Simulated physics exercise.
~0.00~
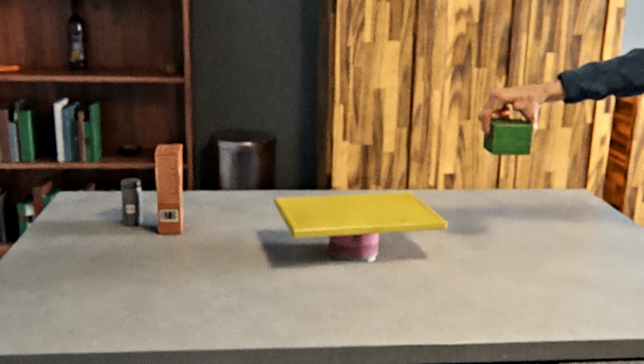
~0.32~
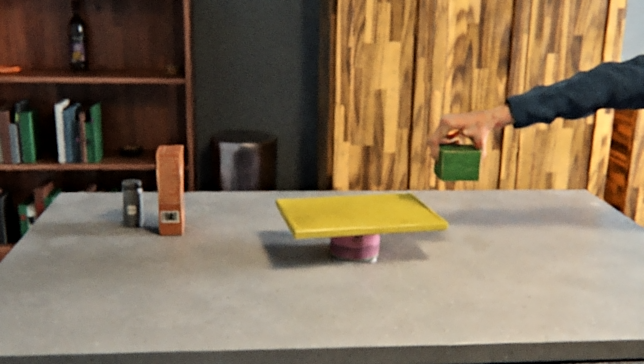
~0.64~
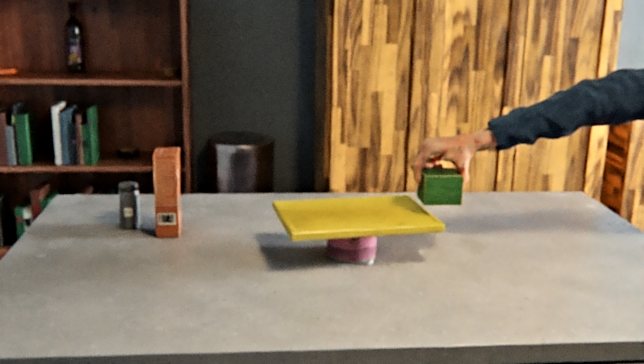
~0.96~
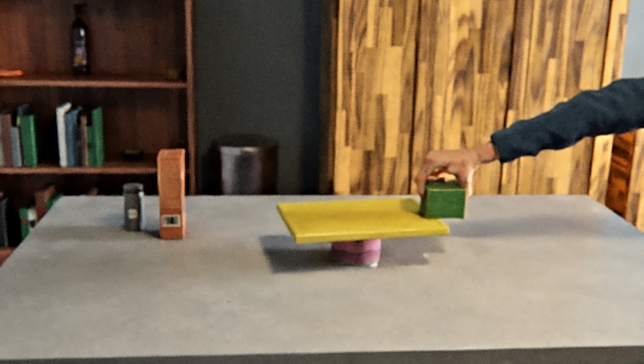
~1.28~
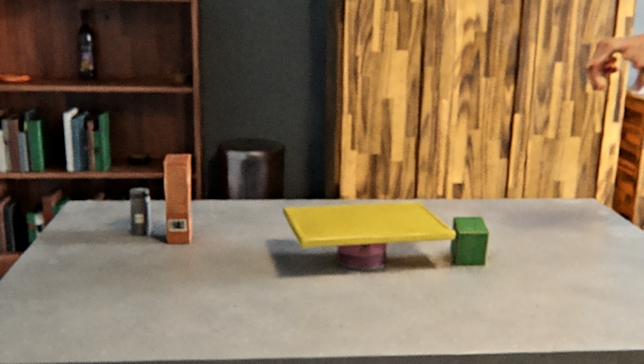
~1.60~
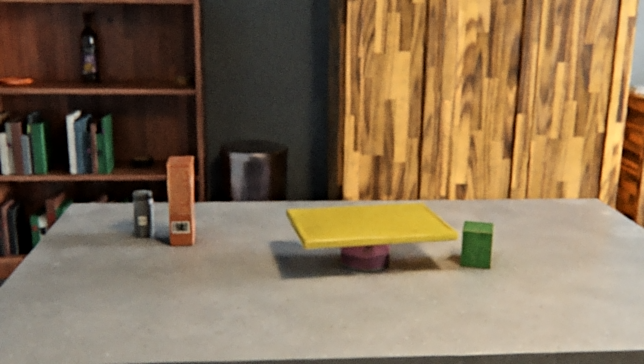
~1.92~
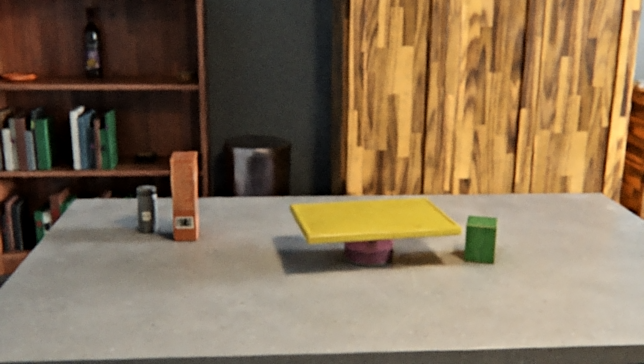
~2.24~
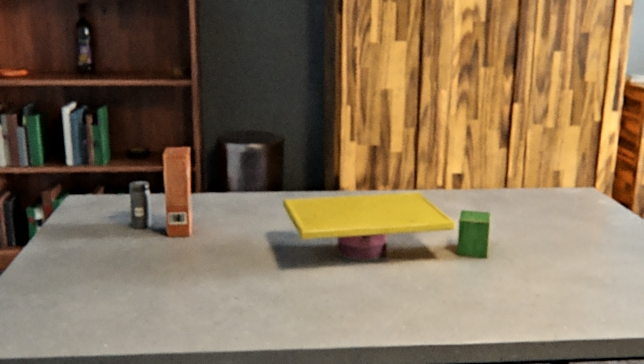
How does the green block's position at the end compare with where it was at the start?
At the start it was held in the air above the right side of the table, and at the end it rested lower and a little further left, on the tabletop just to the right of the yellow tray.
